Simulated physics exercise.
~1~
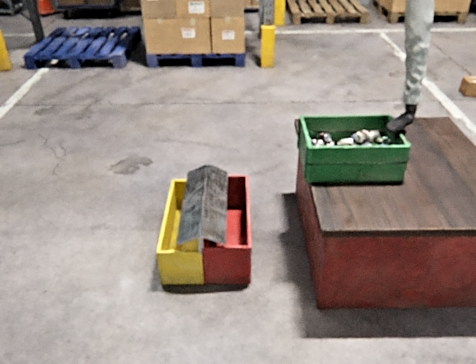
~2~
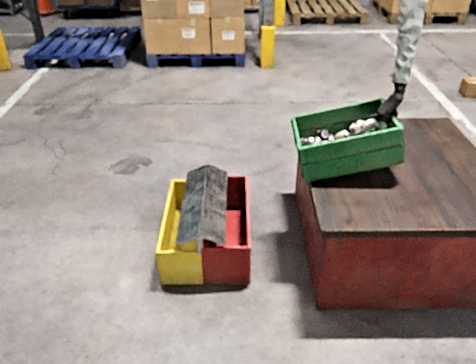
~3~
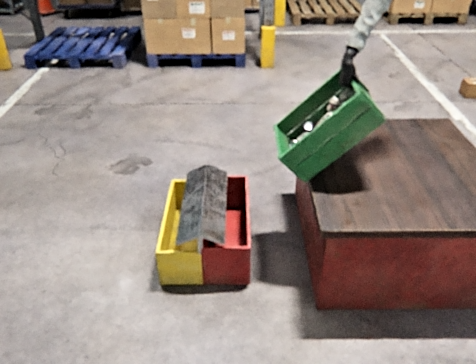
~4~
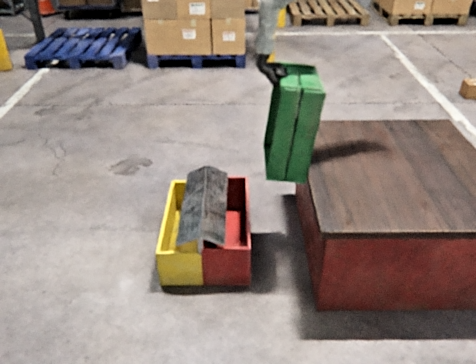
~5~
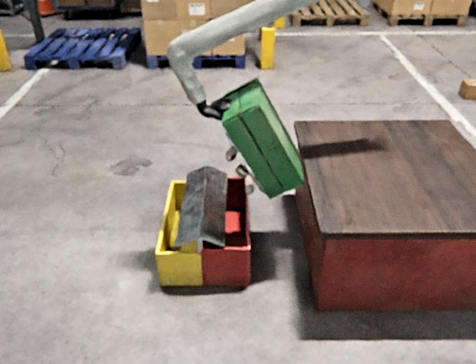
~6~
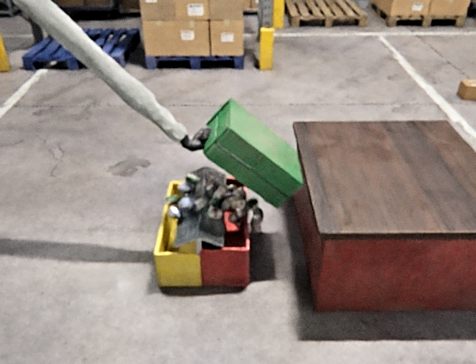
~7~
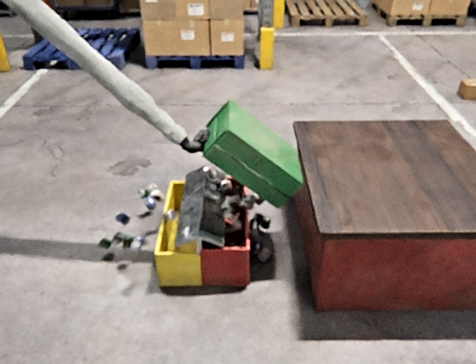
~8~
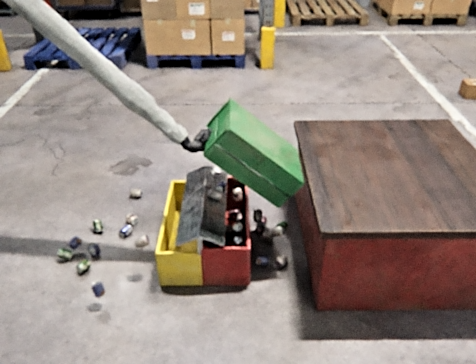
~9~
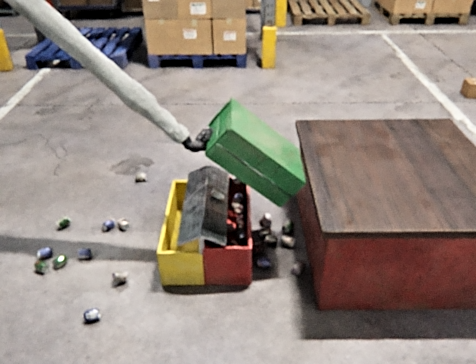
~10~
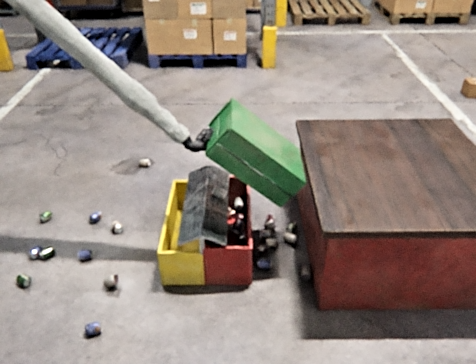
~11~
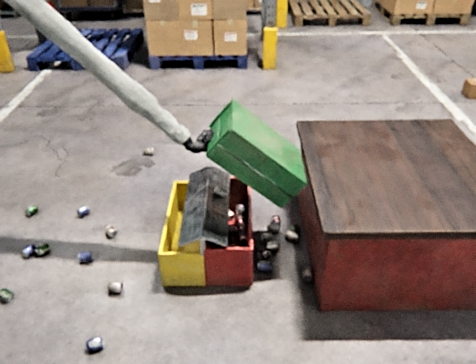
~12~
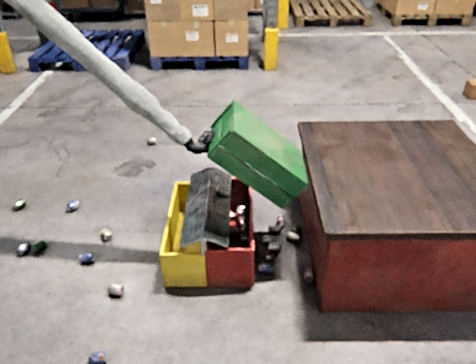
In this clip, a gloved arm tips a green tote of small cans leftward off a wooden-topped red bench, spilling them over a dark ridge between yellow and red bins; some land in the red bin, while others scatter across the floor on both sides.
